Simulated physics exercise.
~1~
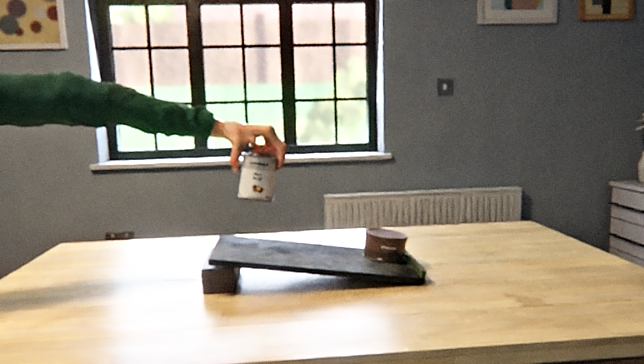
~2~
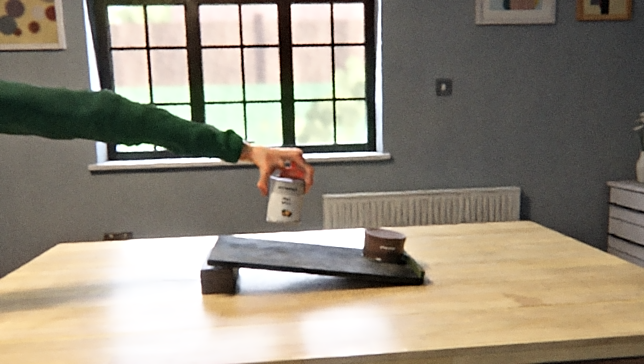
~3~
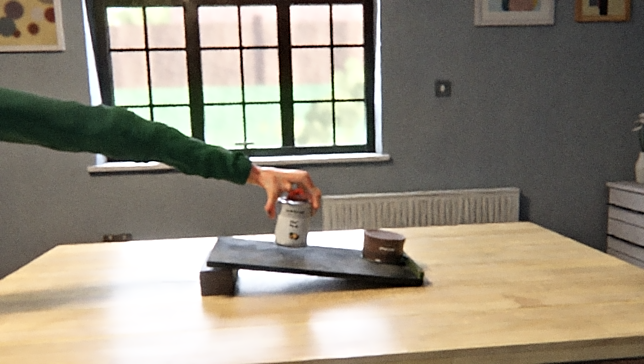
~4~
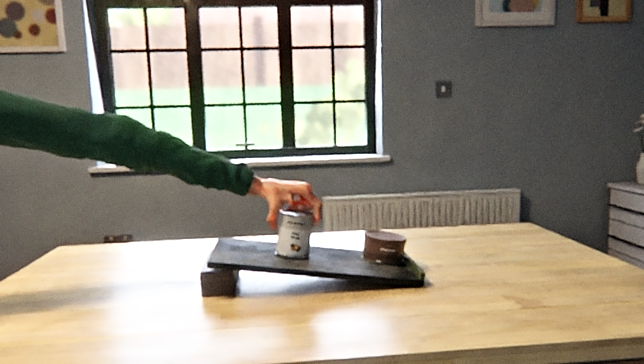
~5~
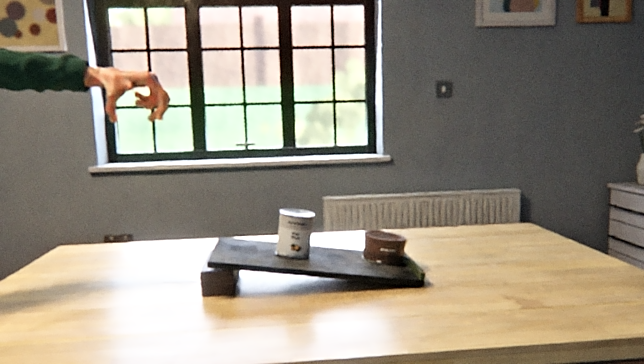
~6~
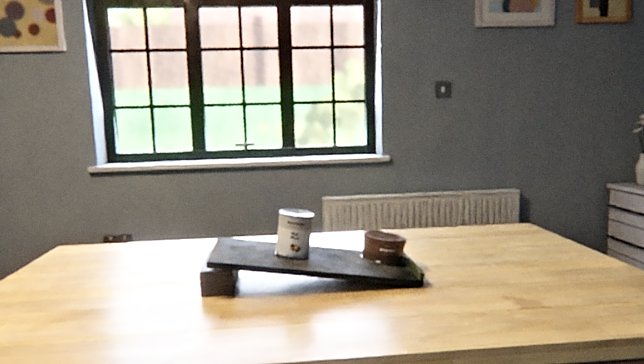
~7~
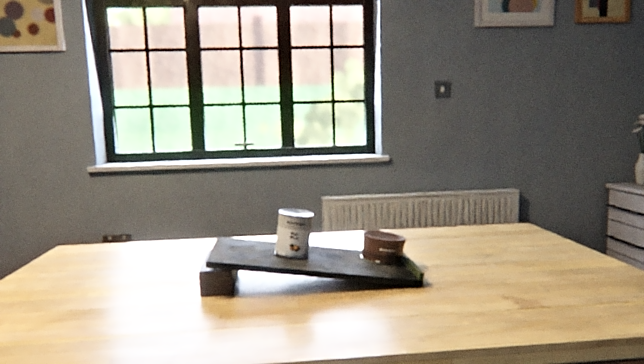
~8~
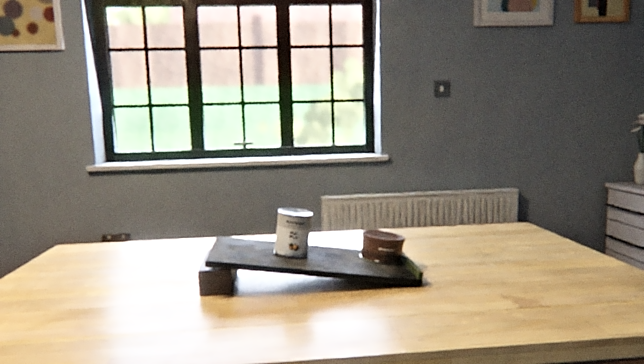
On a wooden table by a window, a hand setting a white tin on a sloping board, then withdrawing, both containers staying put.
